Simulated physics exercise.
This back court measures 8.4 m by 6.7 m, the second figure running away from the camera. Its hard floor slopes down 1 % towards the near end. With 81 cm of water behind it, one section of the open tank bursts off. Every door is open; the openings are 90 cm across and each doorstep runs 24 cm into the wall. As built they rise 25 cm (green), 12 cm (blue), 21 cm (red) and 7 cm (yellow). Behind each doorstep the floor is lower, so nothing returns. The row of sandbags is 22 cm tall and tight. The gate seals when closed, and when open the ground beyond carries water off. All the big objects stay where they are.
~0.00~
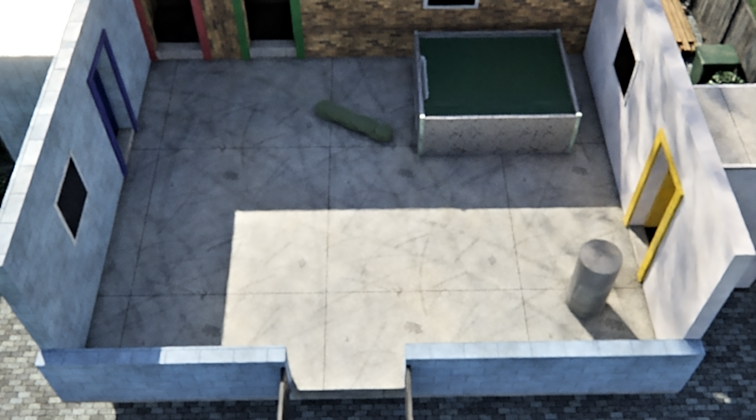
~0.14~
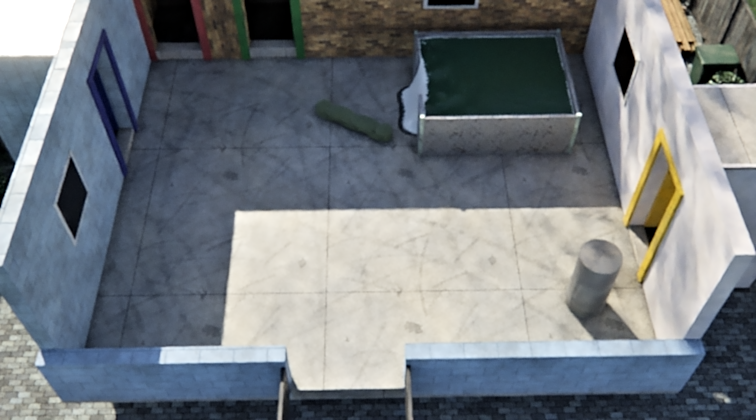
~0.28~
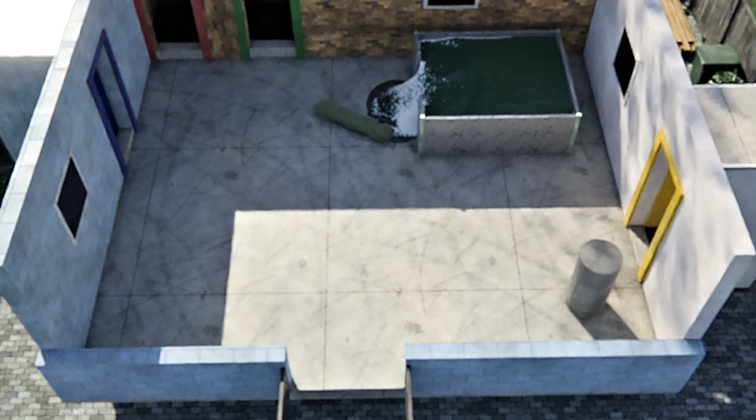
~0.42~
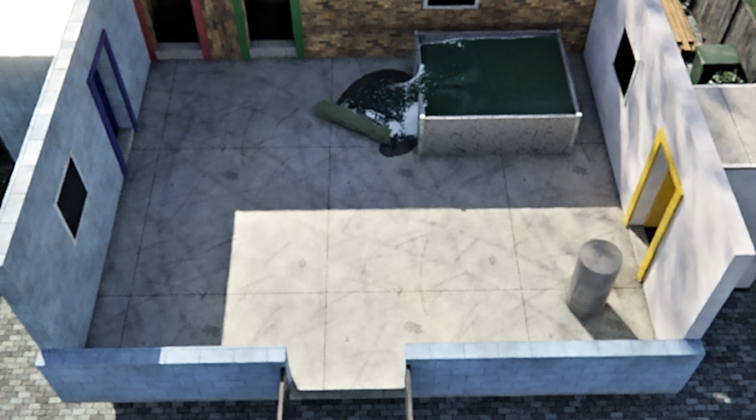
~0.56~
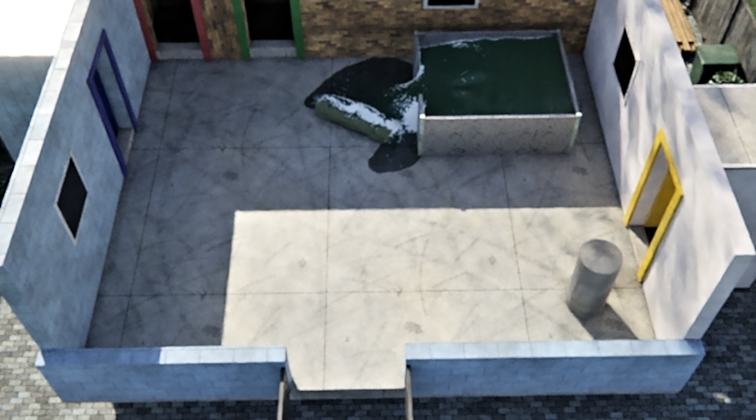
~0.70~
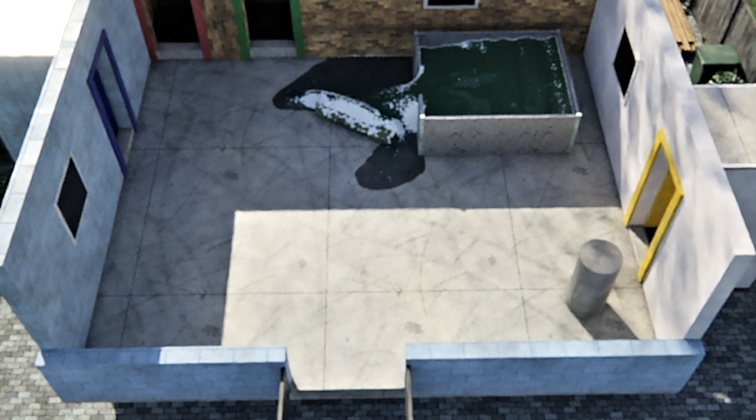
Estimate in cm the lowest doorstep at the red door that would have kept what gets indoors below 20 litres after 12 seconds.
Some 31 cm above the ground.
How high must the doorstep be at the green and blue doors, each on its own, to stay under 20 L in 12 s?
About 27 cm at green and 12.5 cm at blue.
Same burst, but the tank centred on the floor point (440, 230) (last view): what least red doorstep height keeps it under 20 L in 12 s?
About 21 cm.
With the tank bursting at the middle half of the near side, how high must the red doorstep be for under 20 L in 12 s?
About 7.0 cm.
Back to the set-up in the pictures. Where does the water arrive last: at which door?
The yellow one.
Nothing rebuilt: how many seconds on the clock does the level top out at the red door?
Around 4.0 s.
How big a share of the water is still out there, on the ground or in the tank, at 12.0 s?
About 90 per cent.
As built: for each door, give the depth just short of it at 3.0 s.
In cm: Green 26, blue 13, red 25, yellow 0.
After 1.4 s water covers 25 % of the floor, deepest (48 cm) near (376, 125); 9 cm at the red door, 0 litres in over its 21 cm doorstep.
After 3.0 s water covers 50 % of the floor, deepest (44 cm) near (150, 67); 25 cm at the red door, 25 litres in over its 21 cm doorstep.
After 12.0 s water covers 95 % of the floor, deepest (16 cm) near (632, 368); 9 cm at the red door, 84 litres in over its 21 cm doorstep.
At the red door as built, the water arrived by 1.4 s and peaked near 29 cm at 4.0 s.
Run again over the same 12 s with other heights there, 36 litres in over 27.5 cm, 6 litres over 37 cm. The limit of 20 litres is kept from about 31 cm up.
